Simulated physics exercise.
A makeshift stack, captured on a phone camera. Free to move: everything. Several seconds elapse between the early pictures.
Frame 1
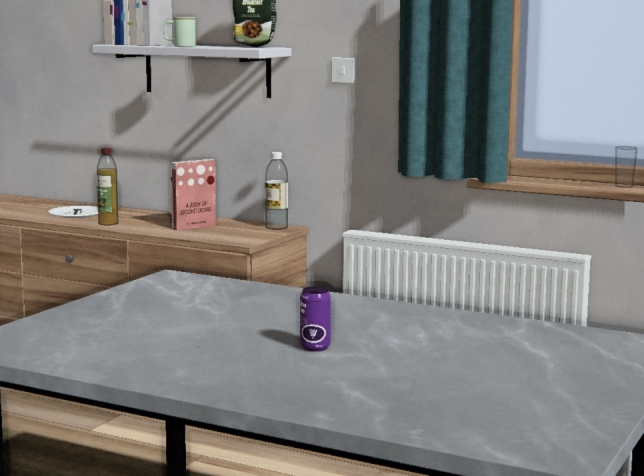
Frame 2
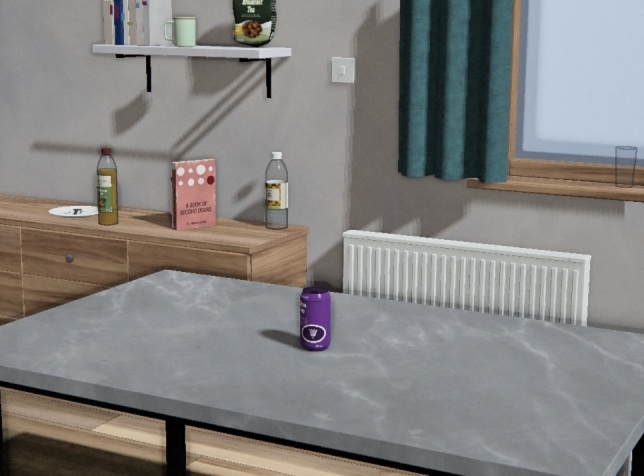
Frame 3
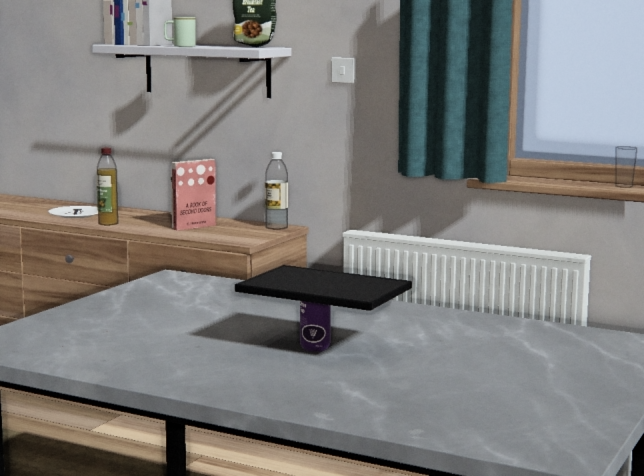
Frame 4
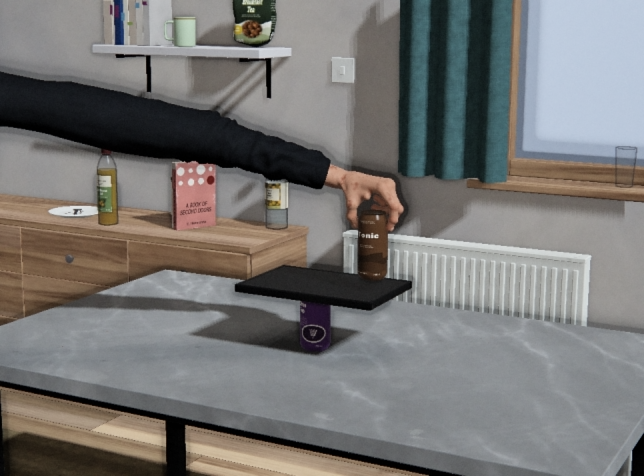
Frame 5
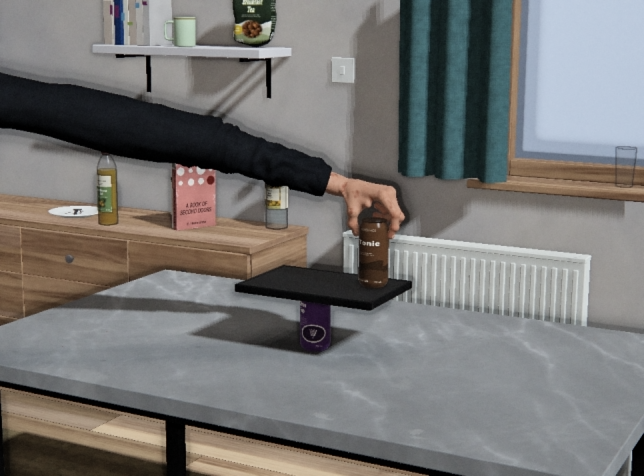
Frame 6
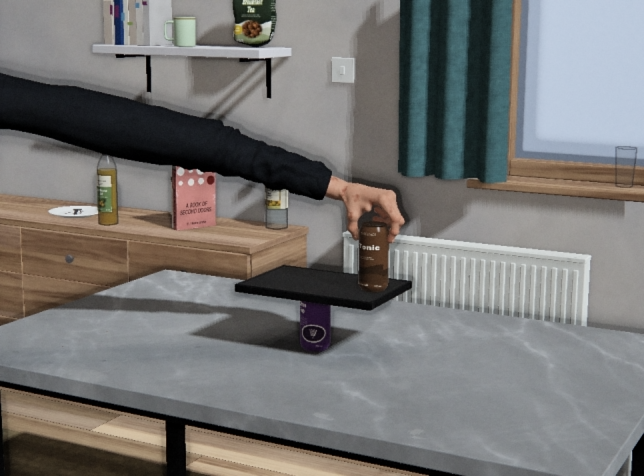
A dark-sleeved arm reaches in from the left over a grey marbled table, seen from slightly above in a room with a wooden sideboard, white radiator and teal curtain. A purple can stands alone mid-table, then a flat black lid appears on top of it. The hand lowers a brown can onto the lid's right side and keeps holding it, while the camera stays still.
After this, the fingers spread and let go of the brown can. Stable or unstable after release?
Unstable.
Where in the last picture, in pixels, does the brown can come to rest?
Look near (502, 364) in the final picture.
Then, 0.50 s later than the last frame, brown can now fallen; black lid tilted by 49°.
Then, 0.80 s later than the last frame, black lid now fallen.
When it is over, fallen, black lid and brown can; purple can as before. End places, in pixels of the last picture, brown can near (502, 364). The stack gives way.
